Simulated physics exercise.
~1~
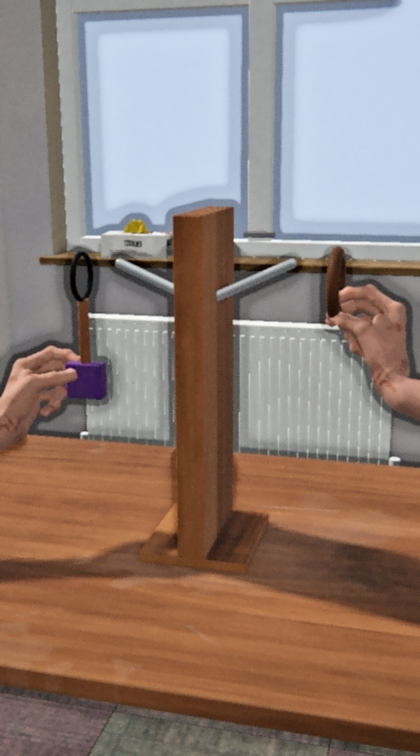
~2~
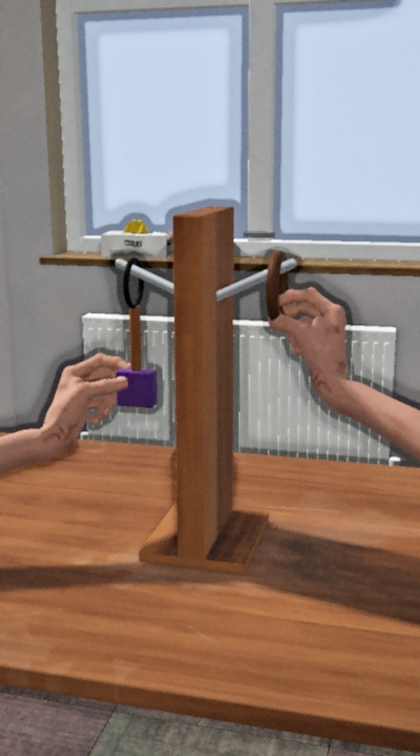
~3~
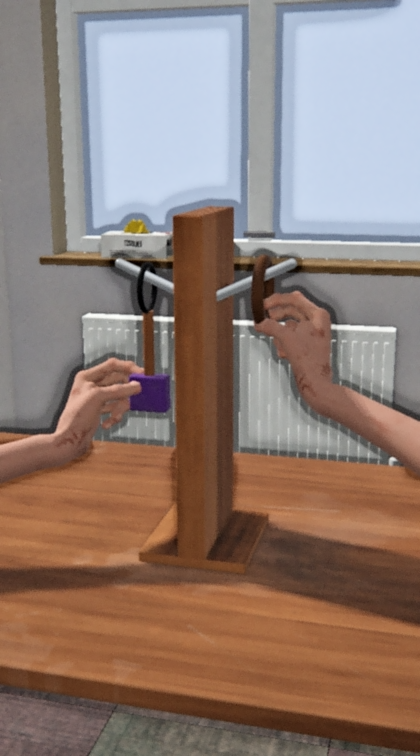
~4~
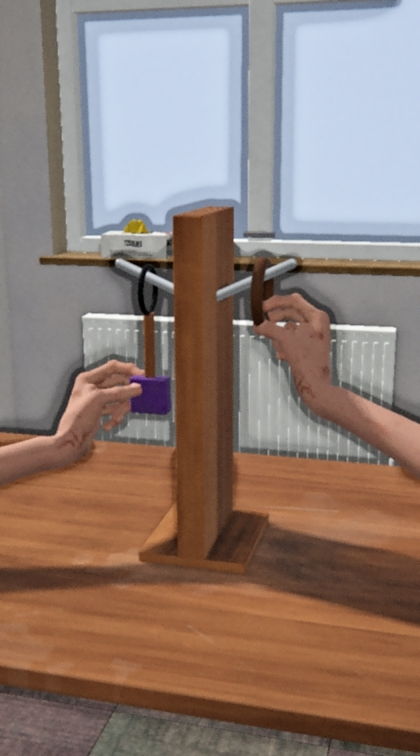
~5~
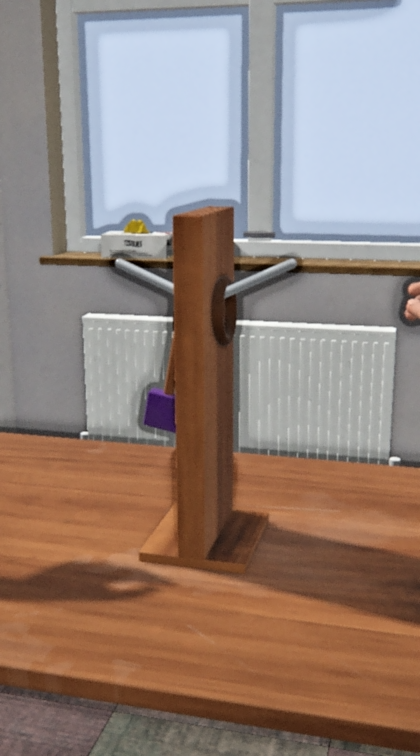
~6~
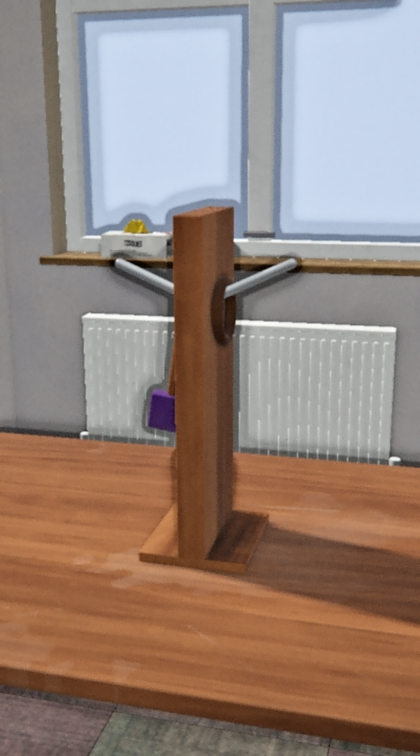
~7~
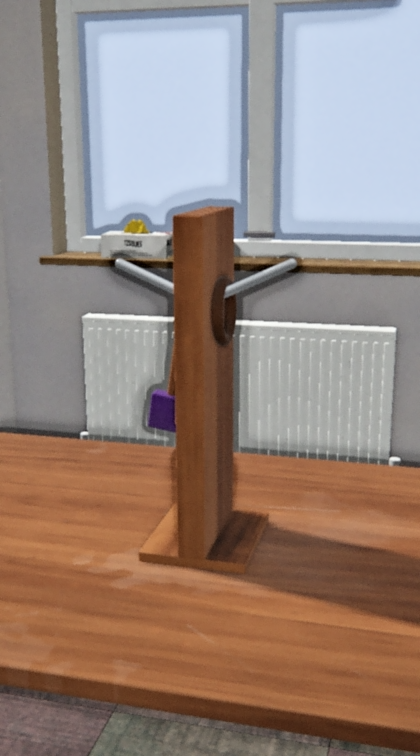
On a wooden table before a window and radiator, two hands bring a purple brush from the left and a brown ring of tape from the right onto the angled pegs of a wooden stand, then let go and withdraw, leaving both items hanging.
